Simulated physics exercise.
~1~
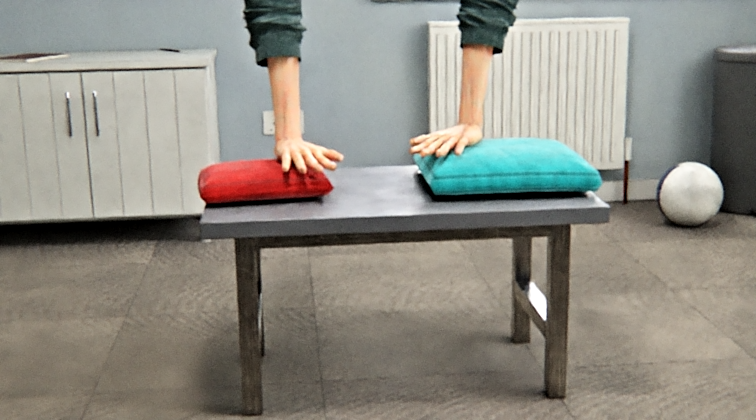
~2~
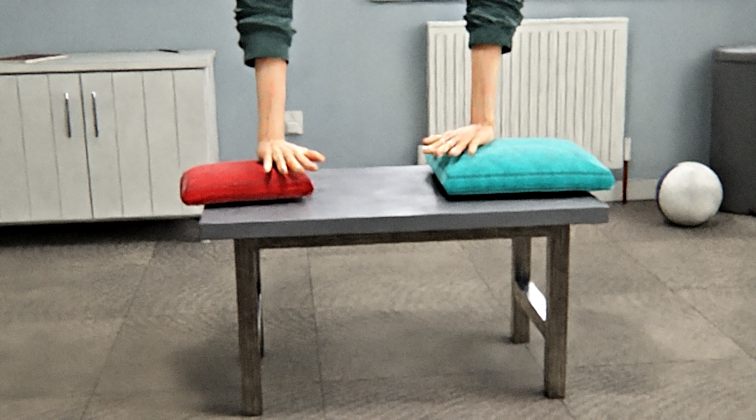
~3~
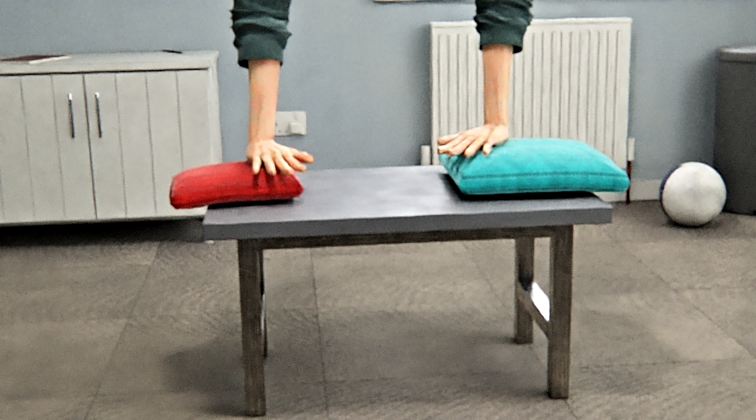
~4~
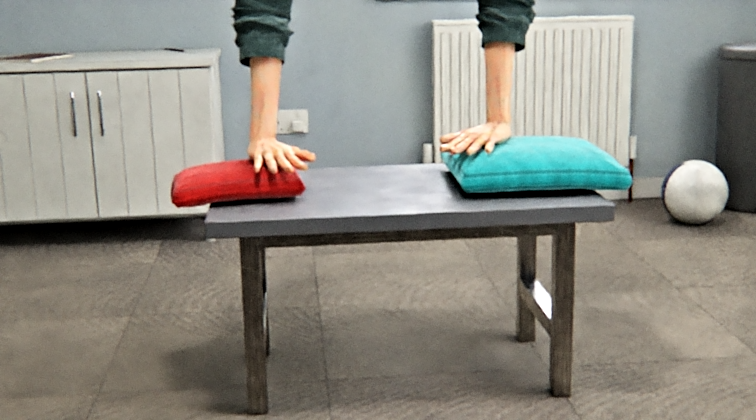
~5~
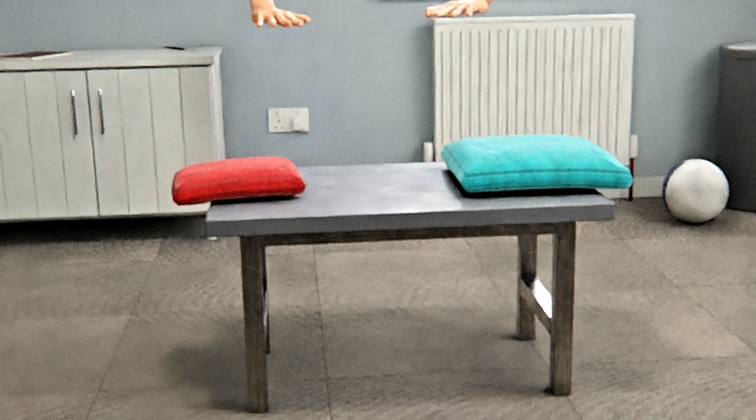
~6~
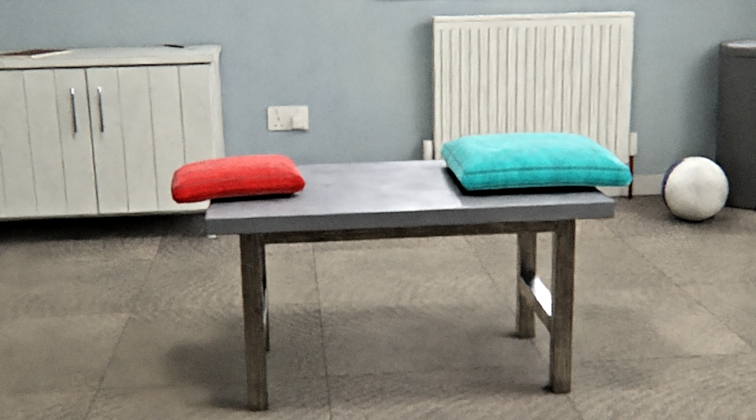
Two hands push a red sack and turquoise cushion outward, then withdraw, leaving both resting on the table.
